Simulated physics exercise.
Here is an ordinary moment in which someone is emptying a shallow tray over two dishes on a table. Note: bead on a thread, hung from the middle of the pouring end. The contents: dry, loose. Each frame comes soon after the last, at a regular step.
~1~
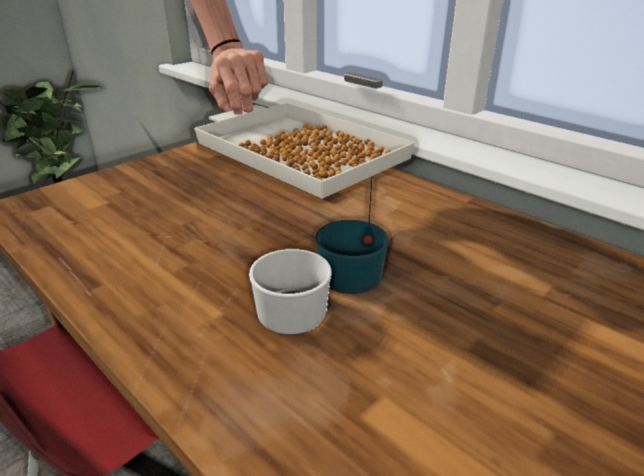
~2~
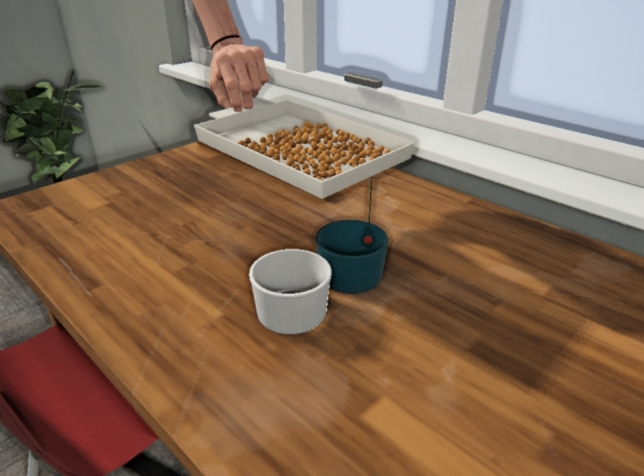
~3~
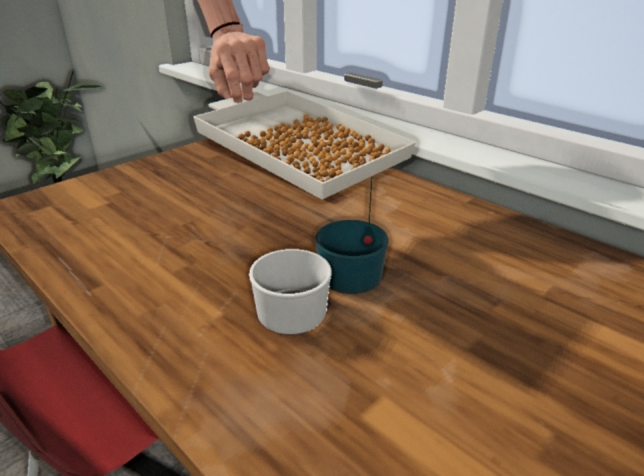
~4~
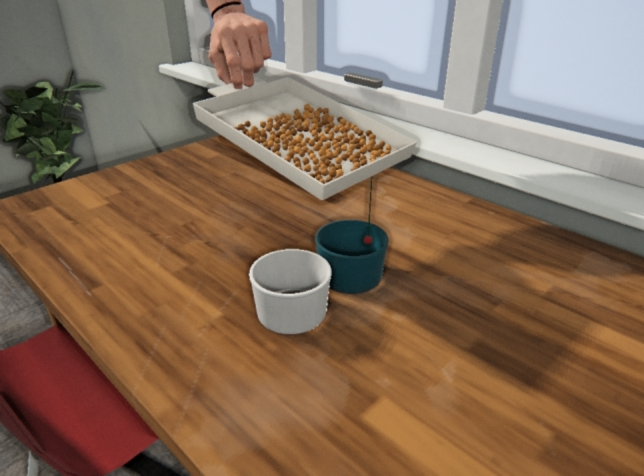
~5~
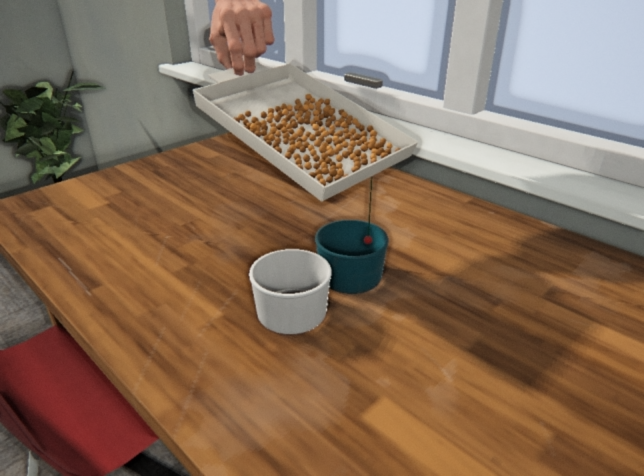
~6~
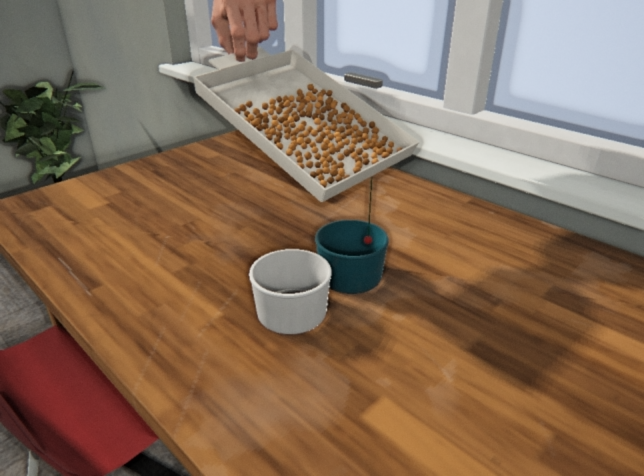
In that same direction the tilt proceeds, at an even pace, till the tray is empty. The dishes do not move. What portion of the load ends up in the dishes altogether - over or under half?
Most of the load will miss the dishes.
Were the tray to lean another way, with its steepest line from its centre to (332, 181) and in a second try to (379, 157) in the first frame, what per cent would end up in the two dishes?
For the first aim it is 10 in a hundred, for the second 0 in a hundred.
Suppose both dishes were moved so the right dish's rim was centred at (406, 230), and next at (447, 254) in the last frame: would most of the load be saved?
Earlier try a minority share, later try a majority share.
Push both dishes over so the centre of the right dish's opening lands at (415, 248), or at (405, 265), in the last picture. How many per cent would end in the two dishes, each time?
Respectively 80 % and 80 %.
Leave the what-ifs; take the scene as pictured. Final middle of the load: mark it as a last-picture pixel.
Last view, centre at rest - approx. (386, 330).
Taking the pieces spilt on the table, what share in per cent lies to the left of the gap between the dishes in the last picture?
About 0 %.
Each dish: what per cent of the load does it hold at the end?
Count per hundred - left dish ~ 0, right dish ~ 0.
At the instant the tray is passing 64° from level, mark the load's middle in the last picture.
Its middle sits at about pixel (353, 140).
Soon, tray tipped steeply; nearly all on the tray; a stray few in the air.
A while on, tray tipped past a quarter turn; nearly all on the tray; a stray few outside both; a stray few in the air.
Towards the end, tray tipped past a quarter turn; a stray few in the left dish; nearly all outside both.
Finally, tray tipped past a quarter turn; a stray few in the left dish; none in the right dish; nearly all outside both.
